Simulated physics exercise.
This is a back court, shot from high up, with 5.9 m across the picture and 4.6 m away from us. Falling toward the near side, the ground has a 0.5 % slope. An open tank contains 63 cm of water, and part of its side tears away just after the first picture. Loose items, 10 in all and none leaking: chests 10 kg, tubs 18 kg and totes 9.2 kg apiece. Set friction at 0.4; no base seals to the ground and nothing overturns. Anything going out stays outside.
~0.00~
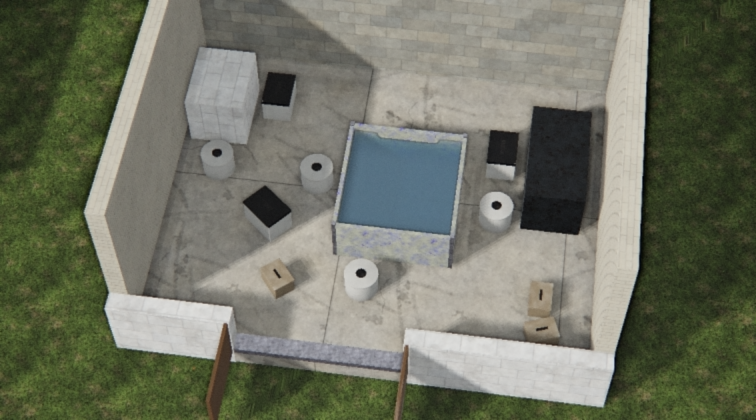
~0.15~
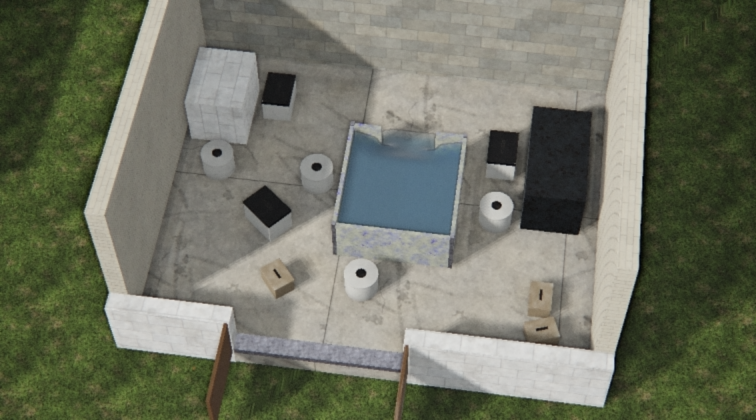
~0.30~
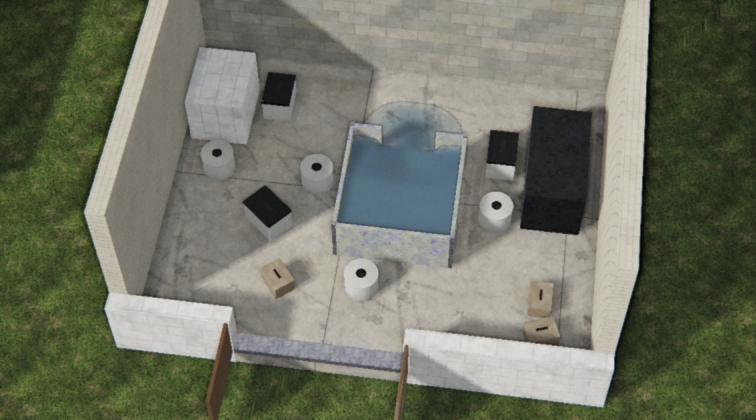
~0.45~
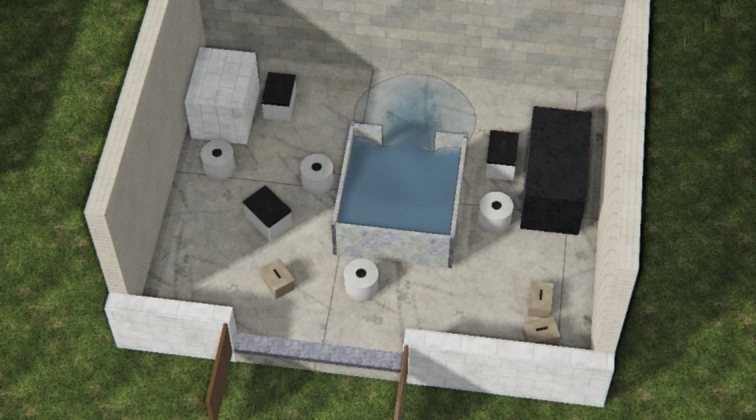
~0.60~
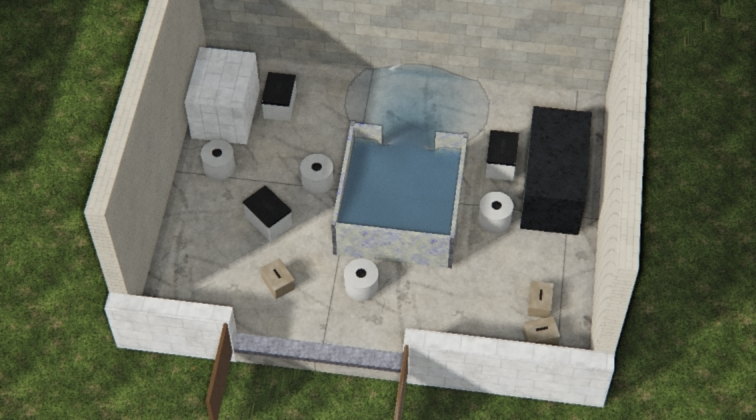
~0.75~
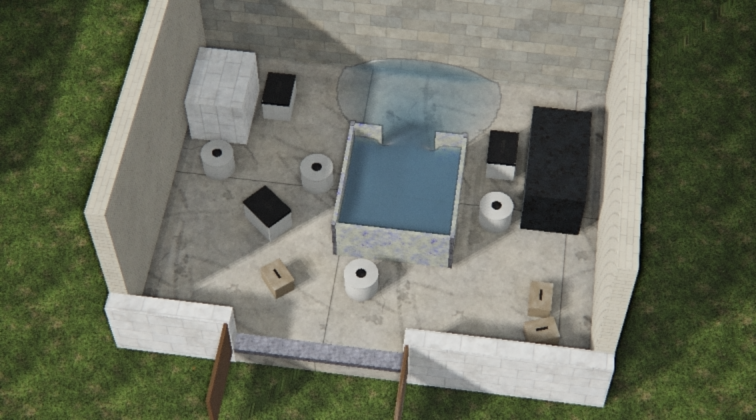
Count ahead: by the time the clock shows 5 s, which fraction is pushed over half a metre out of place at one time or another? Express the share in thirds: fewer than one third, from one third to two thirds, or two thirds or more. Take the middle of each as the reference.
A person watching would say not many, below a third.
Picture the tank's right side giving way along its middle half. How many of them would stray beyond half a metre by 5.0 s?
In that case the number is 4.
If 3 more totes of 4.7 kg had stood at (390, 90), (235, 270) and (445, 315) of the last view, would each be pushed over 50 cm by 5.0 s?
Reading them off in order: Clears the mark, not beyond, not beyond.
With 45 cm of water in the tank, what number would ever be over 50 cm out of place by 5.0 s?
That would give 1.
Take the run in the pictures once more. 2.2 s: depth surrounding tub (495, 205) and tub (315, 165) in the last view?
About 0 and 0 cm.
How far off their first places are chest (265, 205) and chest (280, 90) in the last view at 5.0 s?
In turn: 50 cm, 250 cm.
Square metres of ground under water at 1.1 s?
Wet: Near 6.5 m2.
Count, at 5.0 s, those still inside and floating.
The count is 0.
After 1.1 s 0 of 10 are over 50 cm from their spots; 0 afloat.
After 2.2 s 0 of 10 are over 50 cm from their spots; 0 afloat.
After 3.5 s 1 of 10 are over 50 cm from their spots; 0 afloat.
After 5.0 s 2 of 10 are over 50 cm from their spots, and 2 have been at some point; 0 afloat.
